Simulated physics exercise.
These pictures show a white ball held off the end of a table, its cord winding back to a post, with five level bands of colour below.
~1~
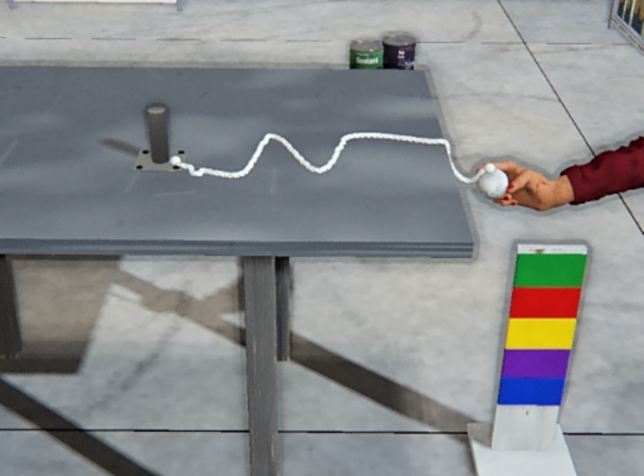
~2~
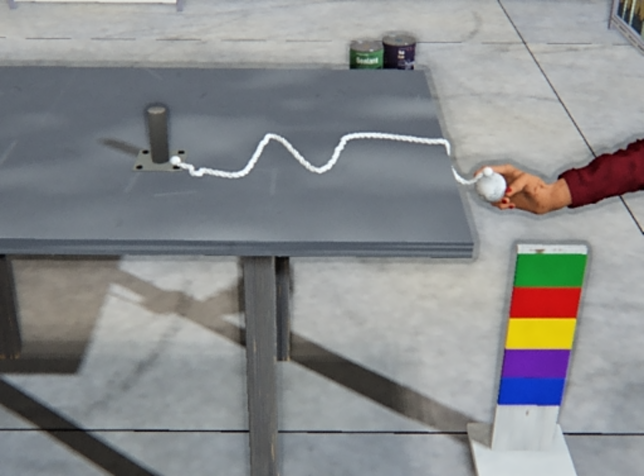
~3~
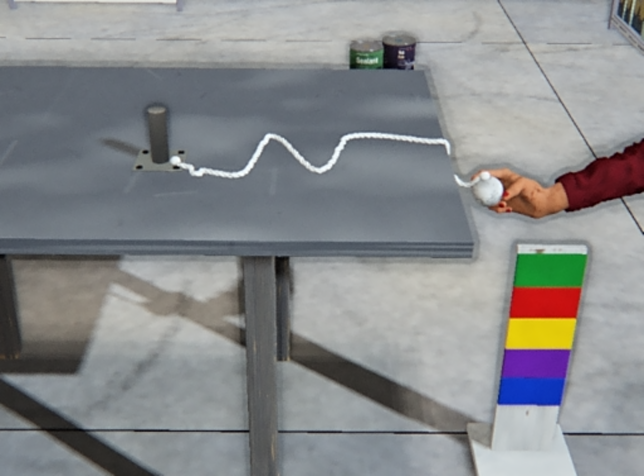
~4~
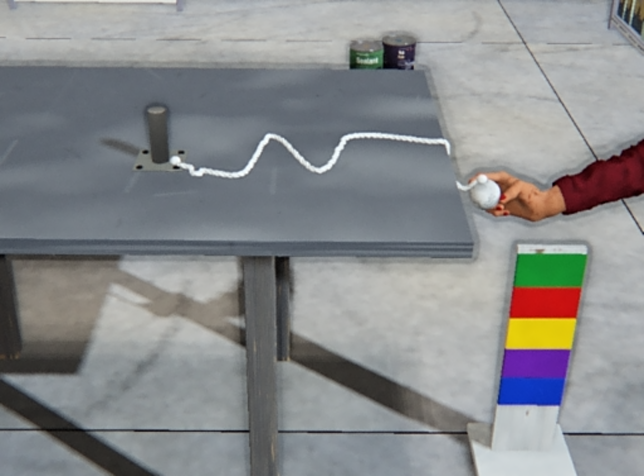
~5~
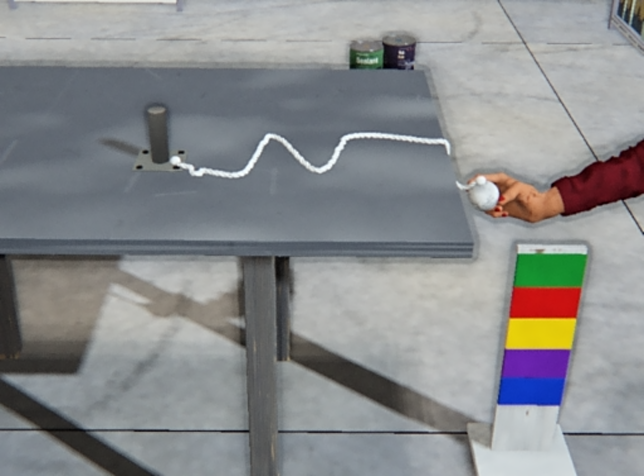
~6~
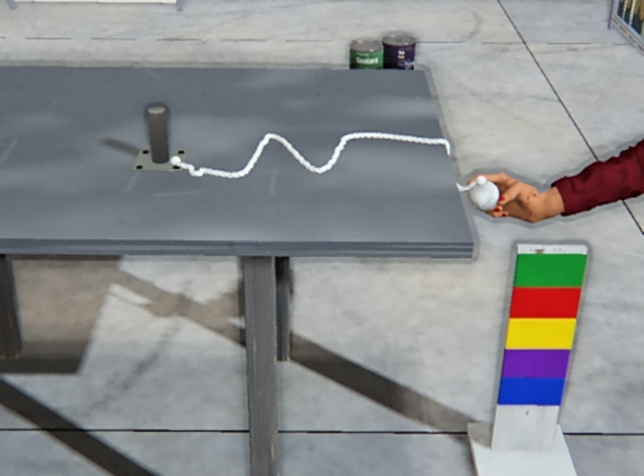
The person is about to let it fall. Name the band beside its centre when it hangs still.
The blue one.
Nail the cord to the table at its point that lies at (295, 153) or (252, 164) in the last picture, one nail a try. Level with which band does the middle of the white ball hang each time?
One after the other, red; purple.
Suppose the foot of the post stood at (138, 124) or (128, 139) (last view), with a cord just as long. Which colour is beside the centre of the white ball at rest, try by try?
Try by try: Purple; purple.
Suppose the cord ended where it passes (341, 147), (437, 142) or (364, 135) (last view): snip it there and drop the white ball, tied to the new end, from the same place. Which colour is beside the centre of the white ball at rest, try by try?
One after the other, no band; yellow; green.
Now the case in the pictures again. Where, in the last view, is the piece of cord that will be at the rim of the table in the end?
Near (309, 167).
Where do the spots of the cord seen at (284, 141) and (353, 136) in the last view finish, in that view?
They go to (386, 156) and to (439, 256).
Soon after, ball near (415, 378); level with purple.
Then, ball near (435, 398); level with blue.
At rest, ball near (424, 400); level with blue. The cord holds its middle at blue.
